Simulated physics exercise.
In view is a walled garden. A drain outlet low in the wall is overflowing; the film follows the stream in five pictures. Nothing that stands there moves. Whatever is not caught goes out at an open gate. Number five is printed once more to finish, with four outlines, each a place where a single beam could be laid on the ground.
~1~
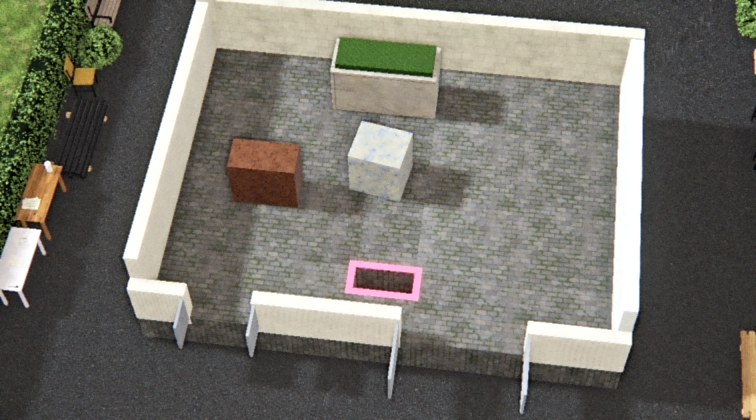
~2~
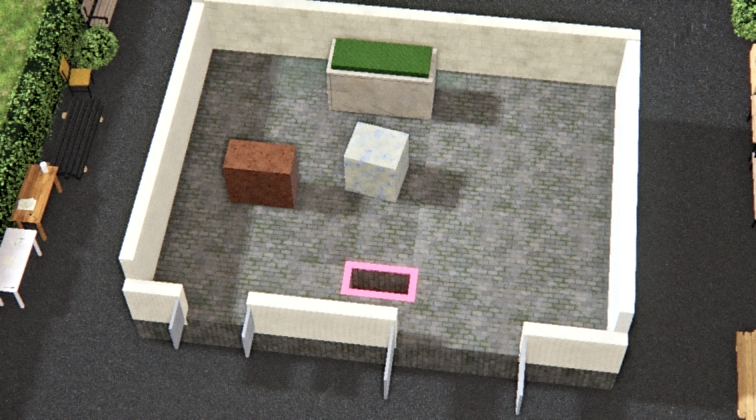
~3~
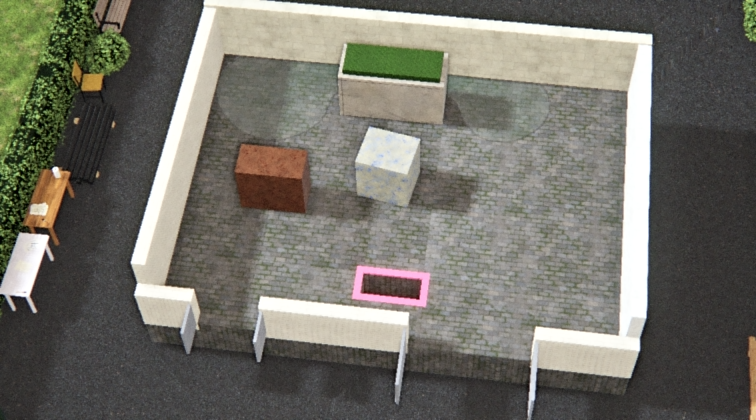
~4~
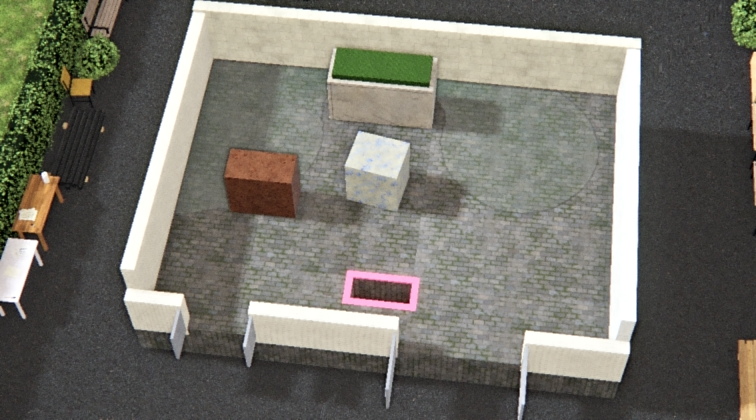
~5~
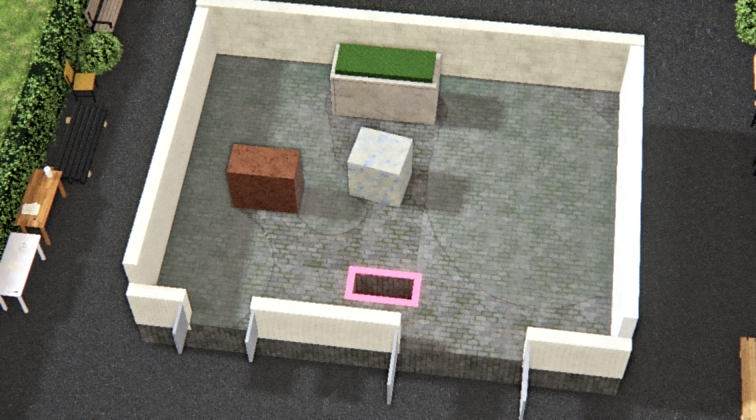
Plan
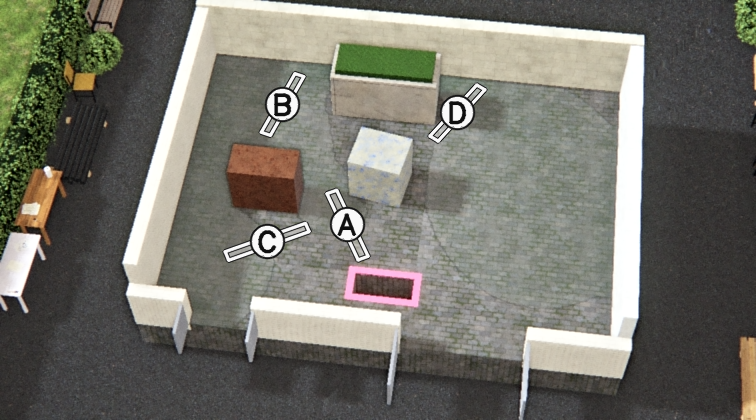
The clip opens on a walled garden seen from above, its paved ground holding a planter, a reddish-brown block, a pale block and a pink-rimmed gully. A faint sheet of water appears near the back wall, then spreads forward around the blocks, while the gully stays dry.
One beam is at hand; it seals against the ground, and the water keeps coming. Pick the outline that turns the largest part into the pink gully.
Place B.
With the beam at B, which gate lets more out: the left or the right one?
More leaves on the right.
On the marked copy, A from (331, 191) to (363, 258); B from (265, 133) to (299, 75); C from (226, 255) to (307, 227); D from (434, 138) to (480, 87).
For place A, about 10 % of the stream runs into the pink gully, about 90 % out by the gates.
For place B, about 15 % of the stream runs into the pink gully, about 85 % out by the gates.
For place C, about 10 % of the stream runs into the pink gully, about 90 % out by the gates.
For place D, about 11 % of the stream runs into the pink gully, about 89 % out by the gates.
